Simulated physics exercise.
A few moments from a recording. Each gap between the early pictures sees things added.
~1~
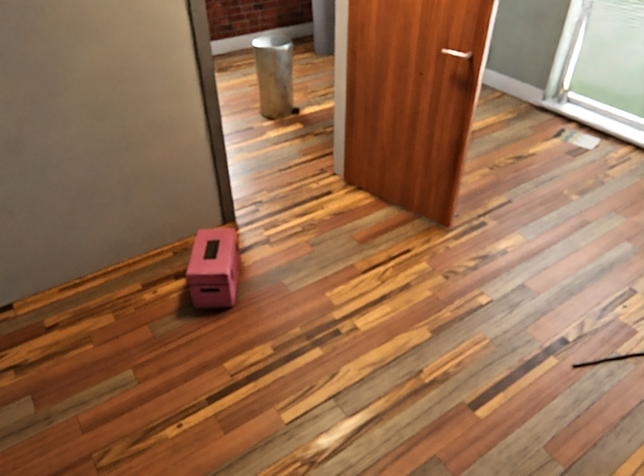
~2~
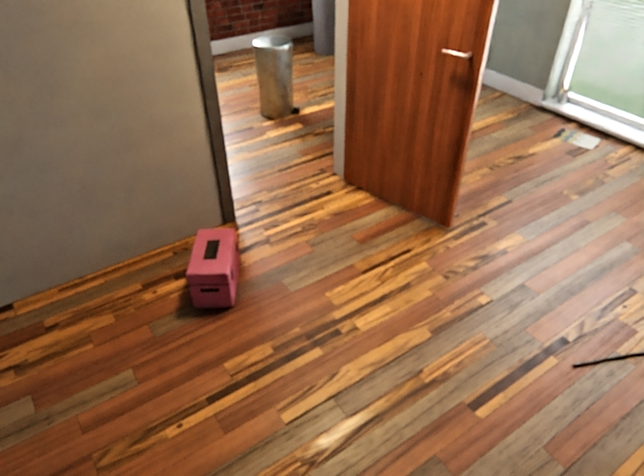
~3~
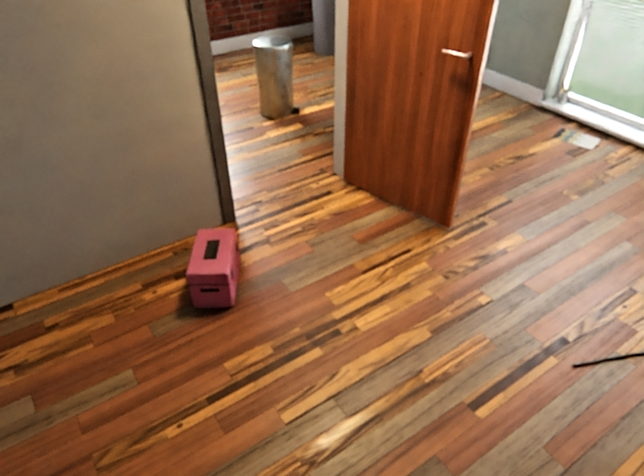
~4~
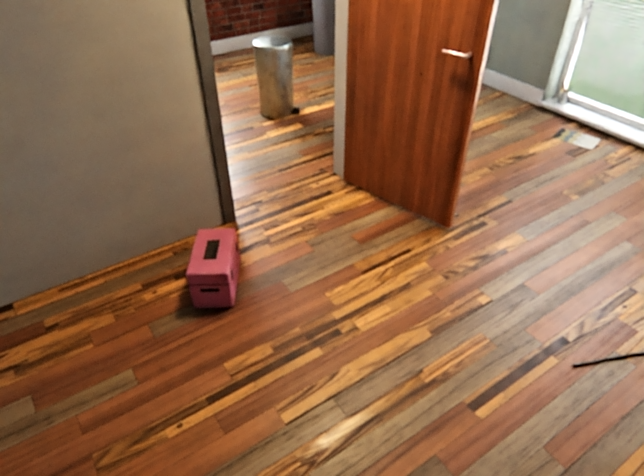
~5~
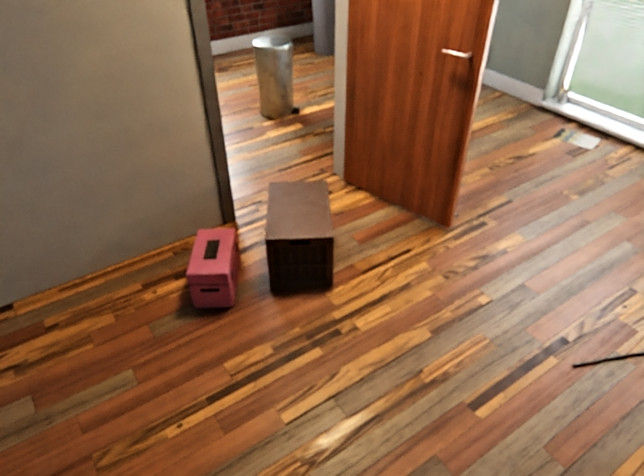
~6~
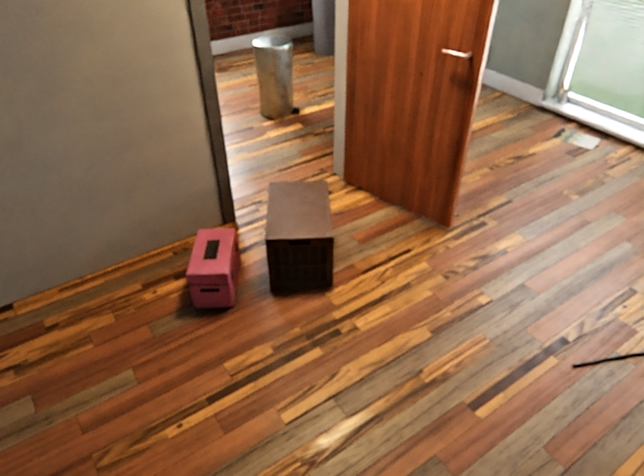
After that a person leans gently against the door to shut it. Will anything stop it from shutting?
My guess is that the door will leave the doorway partly open.
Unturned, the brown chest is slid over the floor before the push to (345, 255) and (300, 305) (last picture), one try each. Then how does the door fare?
Well, the first time the door halts partway, and the second time it completes its swing.
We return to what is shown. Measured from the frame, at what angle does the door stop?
Near 50° open.
Then, 0.40 s past the last view, door 94° open.
Then, 0.70 s past the last view, door 77° open.
Then, 0.90 s past the last view, door 64° open.
Then, 1.10 s past the last view, door 51° open.
Finally, door 49° open; both still in place. Final places as the last picture's camera would see them, brown chest near (298, 232).
